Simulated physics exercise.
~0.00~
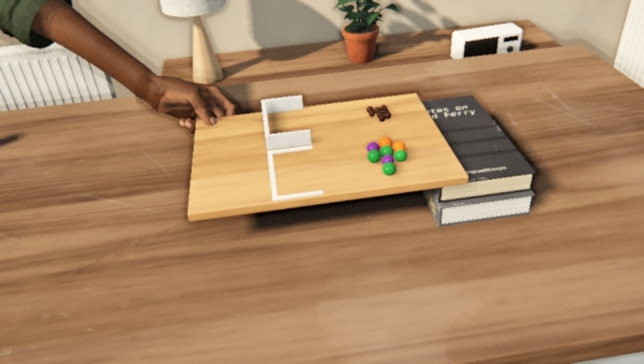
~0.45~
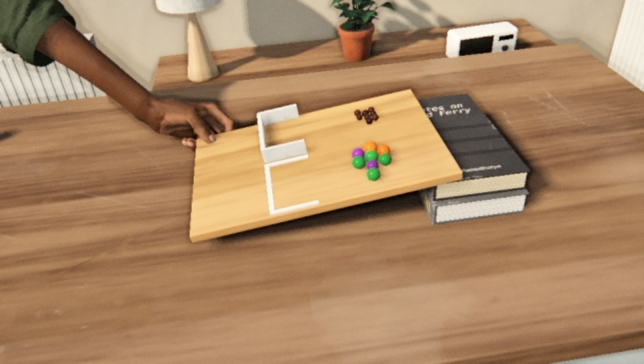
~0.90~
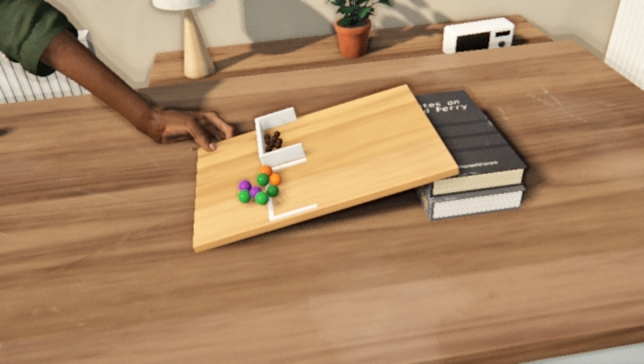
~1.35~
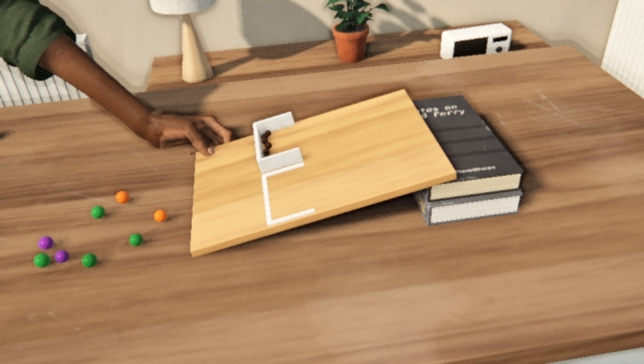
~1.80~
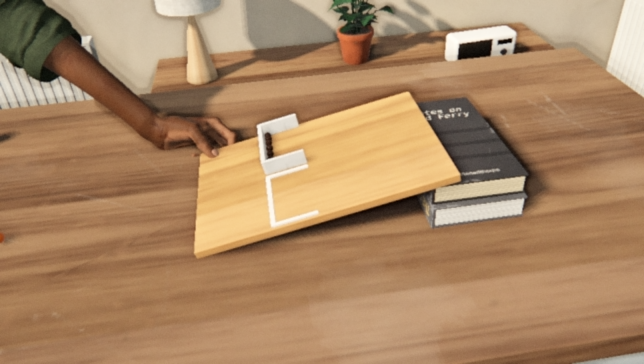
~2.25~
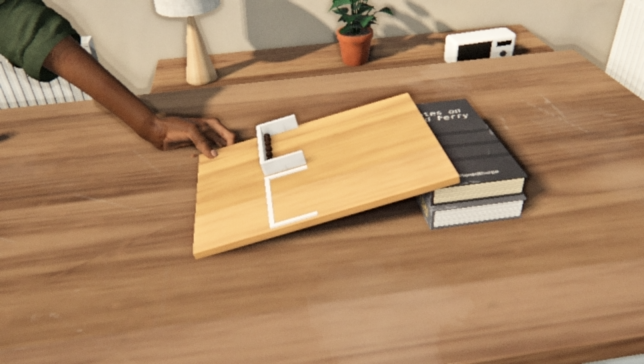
The footage shows a hand lowering the left end of a wooden board propped on books; colourful balls roll down past a low white fence and off across the table out of view, while small brown pieces slide left and end gathered against the other white fence.
